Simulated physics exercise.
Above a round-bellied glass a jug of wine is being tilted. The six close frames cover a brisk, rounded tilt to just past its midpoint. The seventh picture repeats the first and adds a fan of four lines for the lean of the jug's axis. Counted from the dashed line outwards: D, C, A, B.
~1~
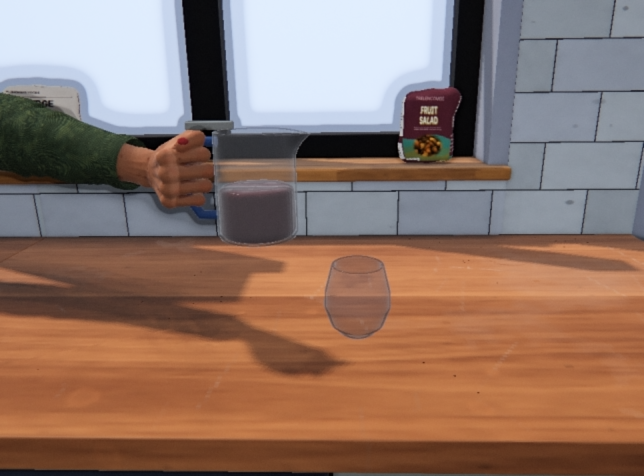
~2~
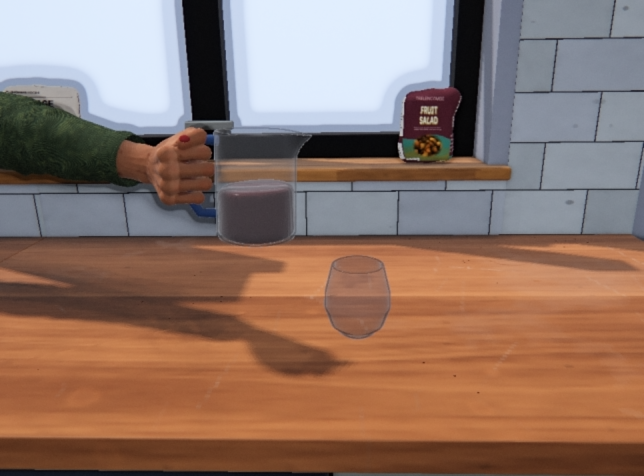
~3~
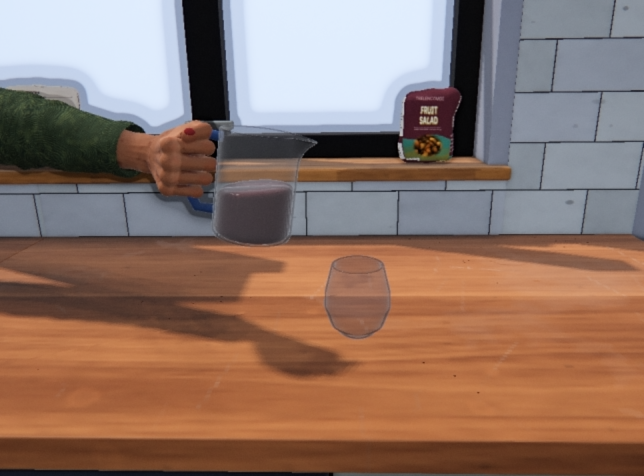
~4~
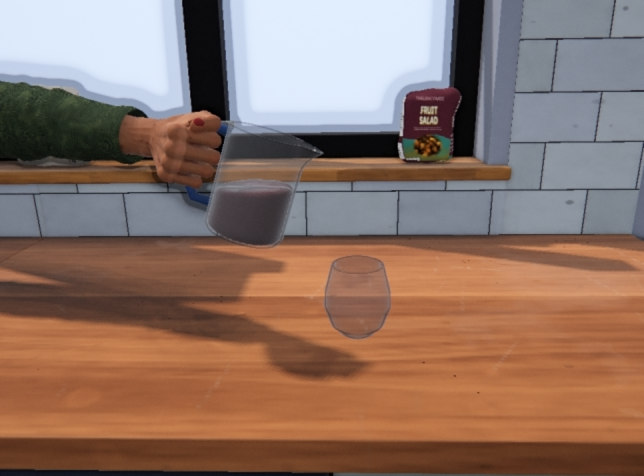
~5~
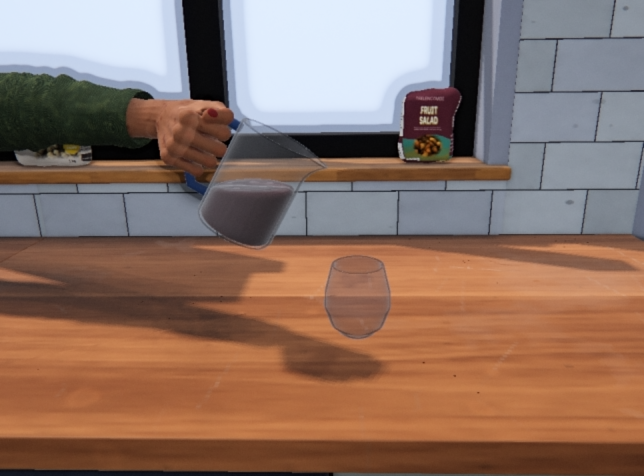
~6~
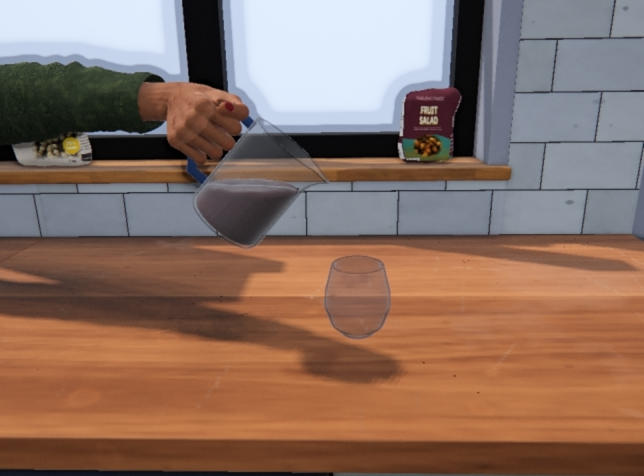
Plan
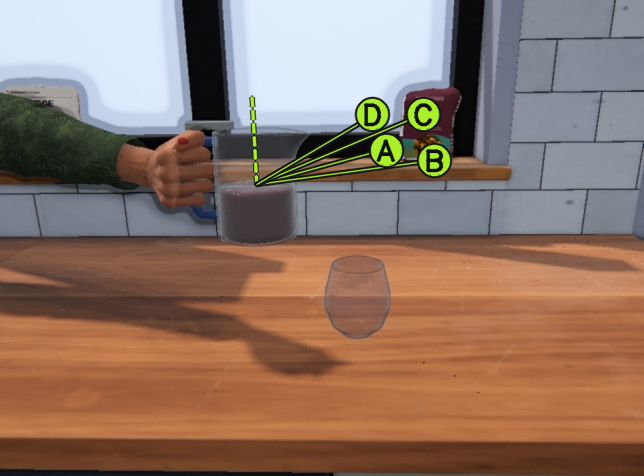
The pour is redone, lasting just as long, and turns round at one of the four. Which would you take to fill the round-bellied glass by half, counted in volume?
Line A does it best.
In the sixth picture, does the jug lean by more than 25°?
Yes, it does.
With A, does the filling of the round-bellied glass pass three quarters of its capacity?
No.
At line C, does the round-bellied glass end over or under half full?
Under half.
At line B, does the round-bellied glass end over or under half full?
Over half.
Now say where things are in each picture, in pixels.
Upright, lip at (308, 134); rim of the round-bellied glass round (358, 264); nothing has left yet, in the first picture.
Tipped about 2°, lip at (310, 136); nothing has left yet, in the second picture.
Tipped about 8°, lip at (315, 142); nothing has left yet, in the third picture.
Tipped about 18°, lip at (321, 153); nothing has left yet, in the fourth picture.
Tipped about 29°, lip at (326, 167); nothing has left yet, in the fifth picture.
Tipped about 42°, lip at (329, 182); nothing has left yet, in the sixth picture.
On the marked copy, A at (369, 153); B at (417, 162); C at (407, 120); D at (358, 124).
For line A, the round-bellied glass ends with about 48 % of what it can hold.
For line B, the round-bellied glass ends with about 67 % of what it can hold.
For line C, the round-bellied glass ends with about 29 % of what it can hold.
For line D, the round-bellied glass ends with about 13 % of what it can hold.
